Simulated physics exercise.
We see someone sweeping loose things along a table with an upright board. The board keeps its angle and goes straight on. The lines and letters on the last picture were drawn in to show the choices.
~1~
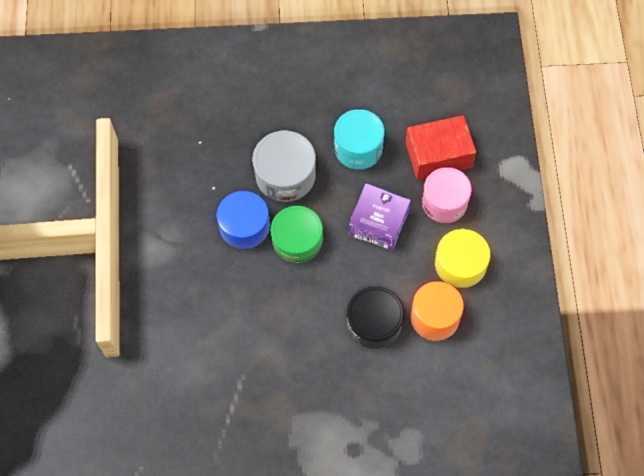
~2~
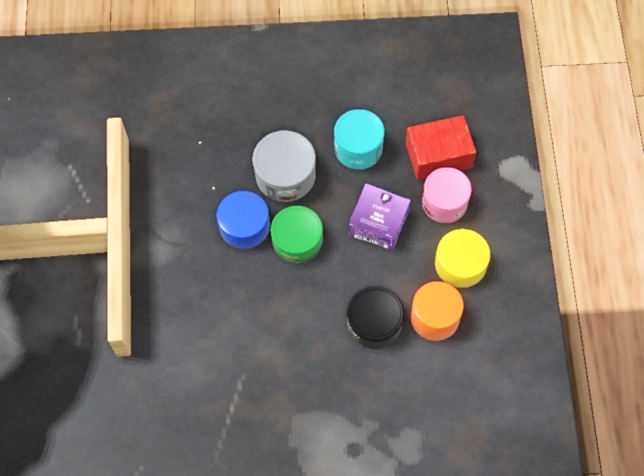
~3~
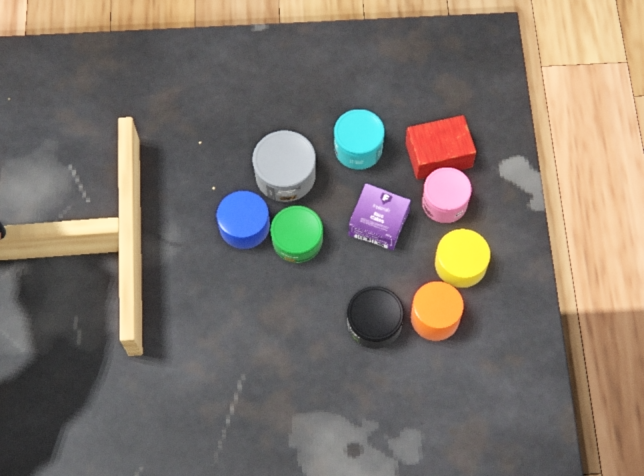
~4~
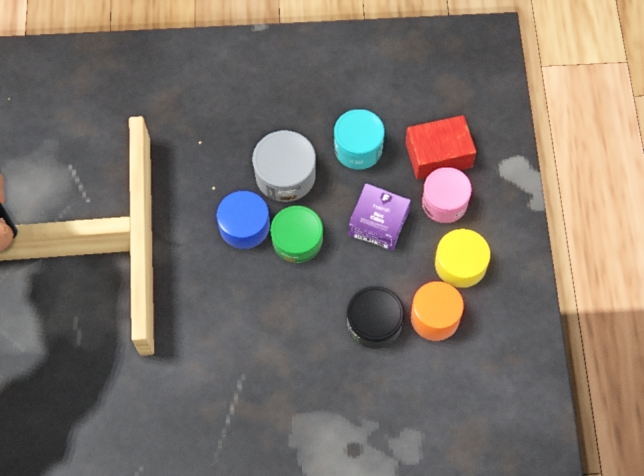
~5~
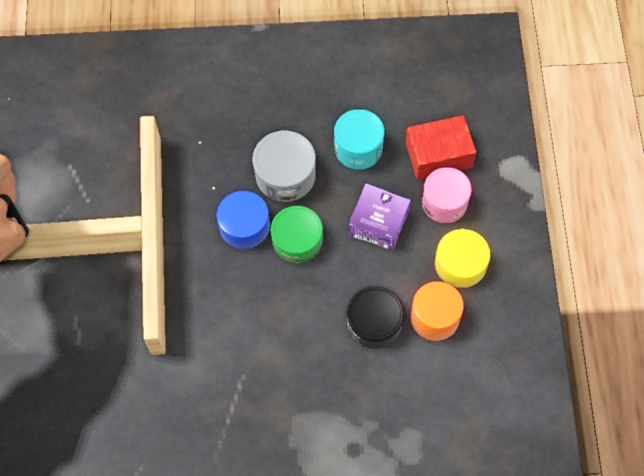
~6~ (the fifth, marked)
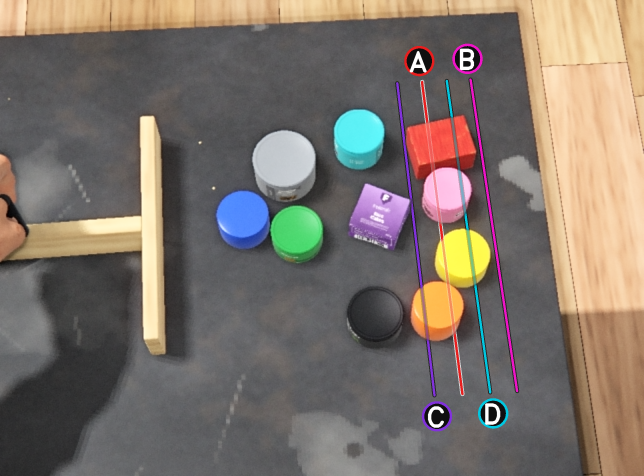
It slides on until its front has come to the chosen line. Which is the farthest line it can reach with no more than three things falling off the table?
Line D.
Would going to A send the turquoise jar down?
No.
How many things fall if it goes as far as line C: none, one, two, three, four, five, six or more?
The count is none.
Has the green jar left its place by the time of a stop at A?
By then, yes.
On the copy, A at (441, 229); B at (492, 226); C at (415, 230); D at (467, 228).
On D. First, board (264, 217); purple packet (388, 219); grey tub (299, 162).
Then, board (378, 211); pink jar (503, 190); red block (470, 140).
Finally, board (466, 207); orange pot over the edge; pink jar over the edge; three fallen.
By contrast, A is within the limit but short; B drops five; C is within the limit but short.
